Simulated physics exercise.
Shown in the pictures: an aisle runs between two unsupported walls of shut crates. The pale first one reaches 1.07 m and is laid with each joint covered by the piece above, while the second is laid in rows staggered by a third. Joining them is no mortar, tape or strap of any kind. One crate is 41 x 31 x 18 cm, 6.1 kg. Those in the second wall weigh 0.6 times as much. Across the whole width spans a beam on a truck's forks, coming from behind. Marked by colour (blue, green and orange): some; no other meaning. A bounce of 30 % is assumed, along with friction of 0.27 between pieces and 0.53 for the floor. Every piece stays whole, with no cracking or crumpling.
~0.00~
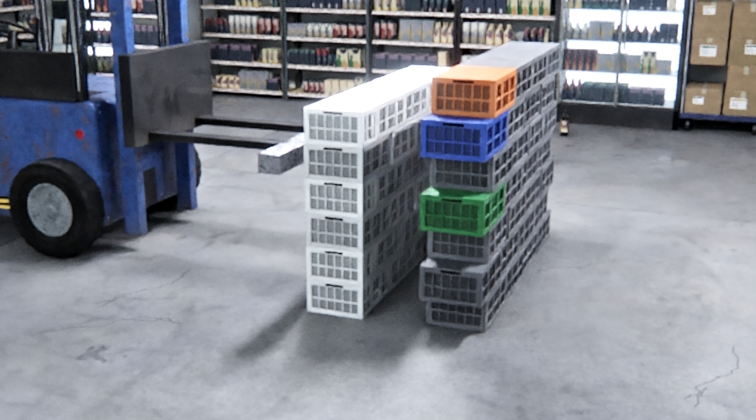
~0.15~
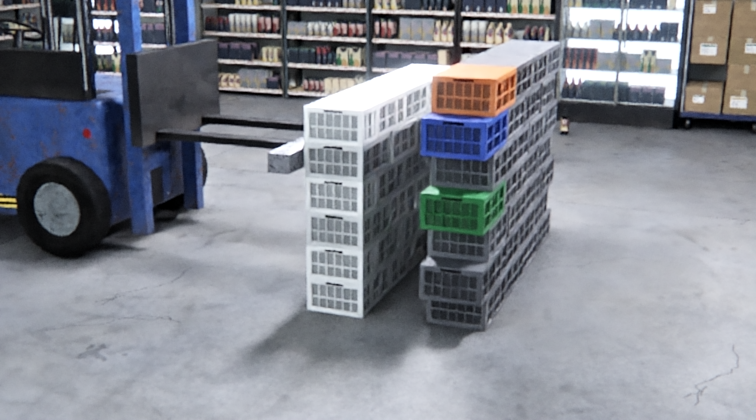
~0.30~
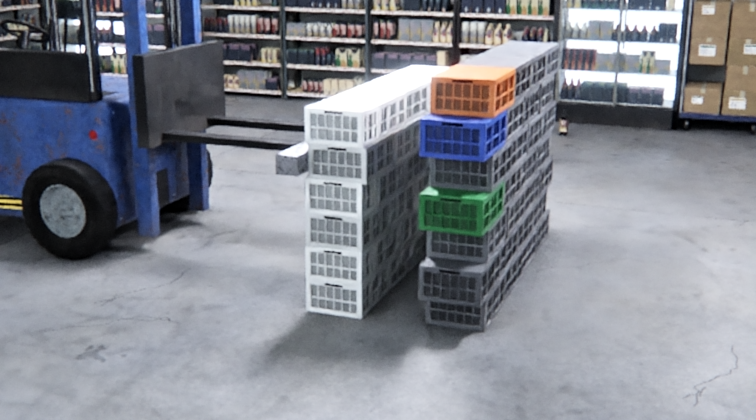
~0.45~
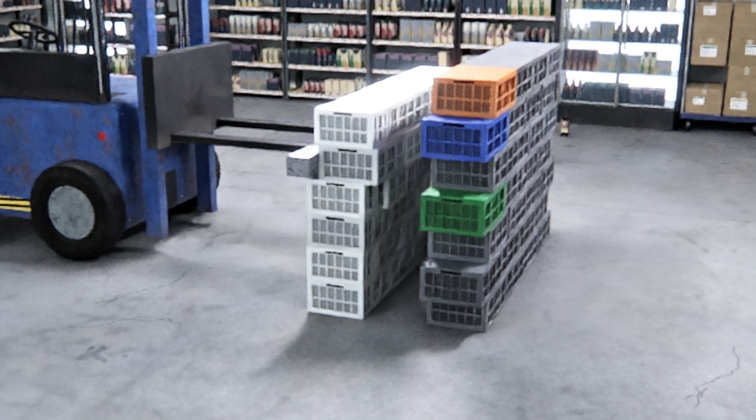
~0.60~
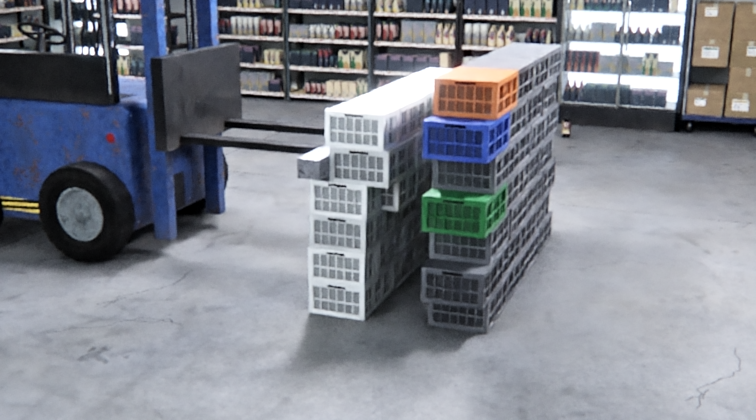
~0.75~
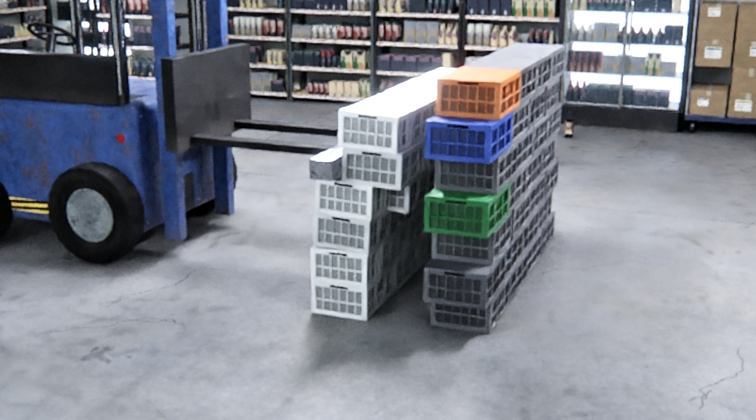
Blue forklift moving right with a beam on its forks, pushing the upper white crates toward a grey stack with coloured crates.
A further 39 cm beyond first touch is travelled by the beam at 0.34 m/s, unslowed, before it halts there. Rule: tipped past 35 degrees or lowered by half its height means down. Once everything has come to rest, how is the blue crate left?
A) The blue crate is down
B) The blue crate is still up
The blue crate is down.
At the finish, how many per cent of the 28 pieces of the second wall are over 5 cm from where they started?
Shifted: 85 per cent.
After 1.50 s, 5 of the pale wall down; none of the 28 crates of the second wall down, 27 disturbed; blue crate 5° from how it stood; orange crate 5° from how it stood.
After 1.98 s, 13 of the pale wall down; 14 of the 28 crates of the second wall down; blue crate 29° from how it stood, 17 cm lower; green crate 29° from how it stood, 11 cm lower.
After 2.56 s, 15 of the pale wall down; 24 of the 28 crates of the second wall down; blue crate on its side; green crate upside down.
In the end (4.0 s), 15 of the pale wall down; 24 of the 28 crates of the second wall down; blue crate upside down; green crate upside down; orange crate upside down. From the last view, middles, green crate near (746, 351).
